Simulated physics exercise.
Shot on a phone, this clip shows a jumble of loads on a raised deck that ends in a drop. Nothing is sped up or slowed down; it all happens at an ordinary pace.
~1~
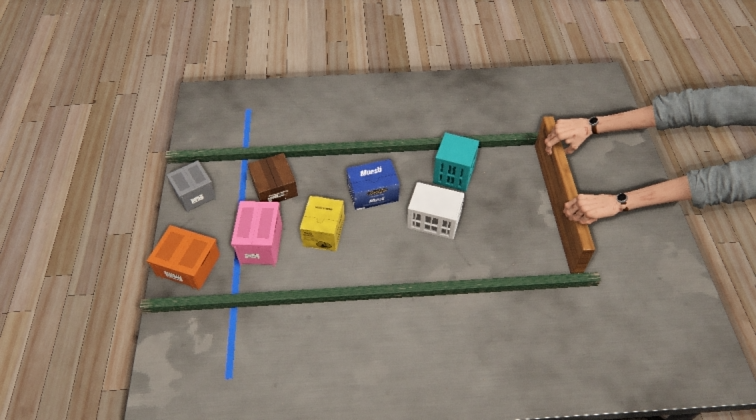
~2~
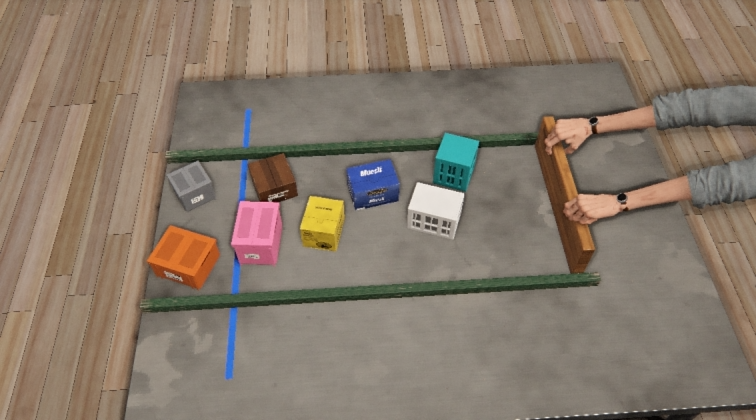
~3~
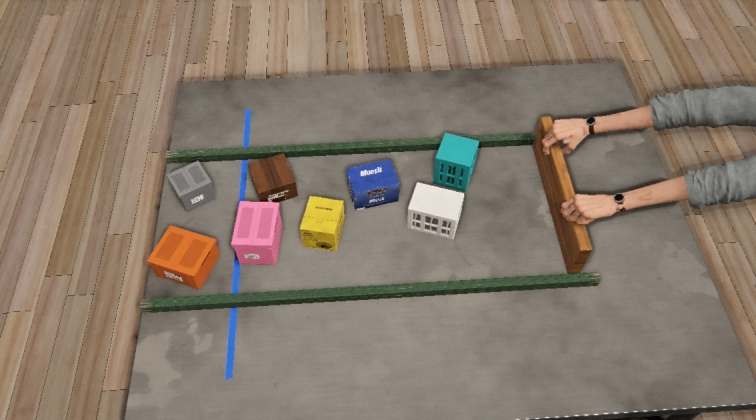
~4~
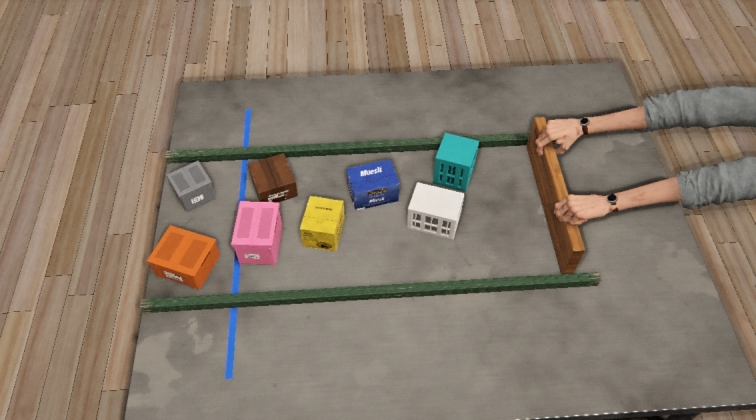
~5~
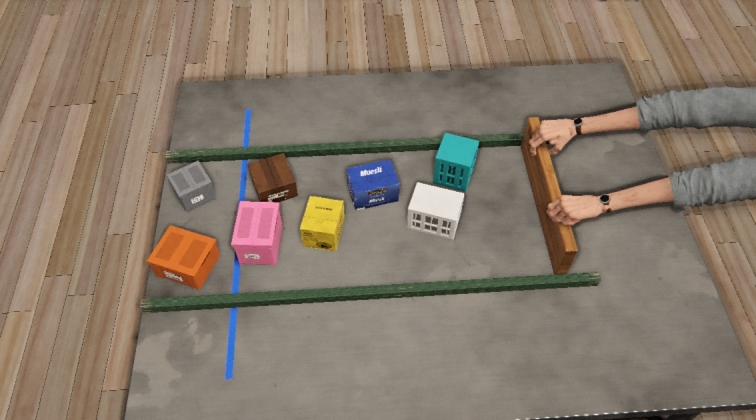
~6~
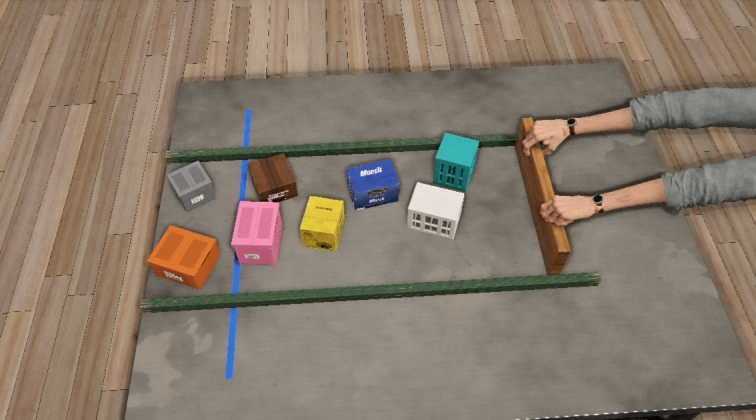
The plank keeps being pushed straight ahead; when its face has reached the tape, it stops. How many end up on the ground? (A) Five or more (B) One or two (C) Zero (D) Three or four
Option D: Three or four.
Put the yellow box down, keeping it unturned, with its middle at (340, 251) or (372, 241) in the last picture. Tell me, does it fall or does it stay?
Result, in order: It is safe; it is safe.
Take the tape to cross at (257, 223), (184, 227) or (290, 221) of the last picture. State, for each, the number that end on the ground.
Try by try, 3, 6 and 2.
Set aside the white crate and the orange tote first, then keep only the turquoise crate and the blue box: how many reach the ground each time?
Result: 2 in the first case, with 2 in the second.
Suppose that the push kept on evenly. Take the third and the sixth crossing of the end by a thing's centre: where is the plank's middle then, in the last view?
In pixels, around (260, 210) followed by around (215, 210).
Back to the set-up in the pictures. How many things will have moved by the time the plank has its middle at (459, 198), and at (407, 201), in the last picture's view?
The first number is 2, the next one 3.
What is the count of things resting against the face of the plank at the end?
2 are in contact with it.
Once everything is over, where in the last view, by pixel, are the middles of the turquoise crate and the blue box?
The turquoise crate settles near (222, 179); as for the blue box, near (181, 193).
Early on, none off yet; grey tote at rest near (192, 187); orange tote at rest near (185, 258); pink tote at rest near (259, 234).
Finally, the number that fall off is three or four; lost, brown parcel, pink tote, orange tote and grey tote.
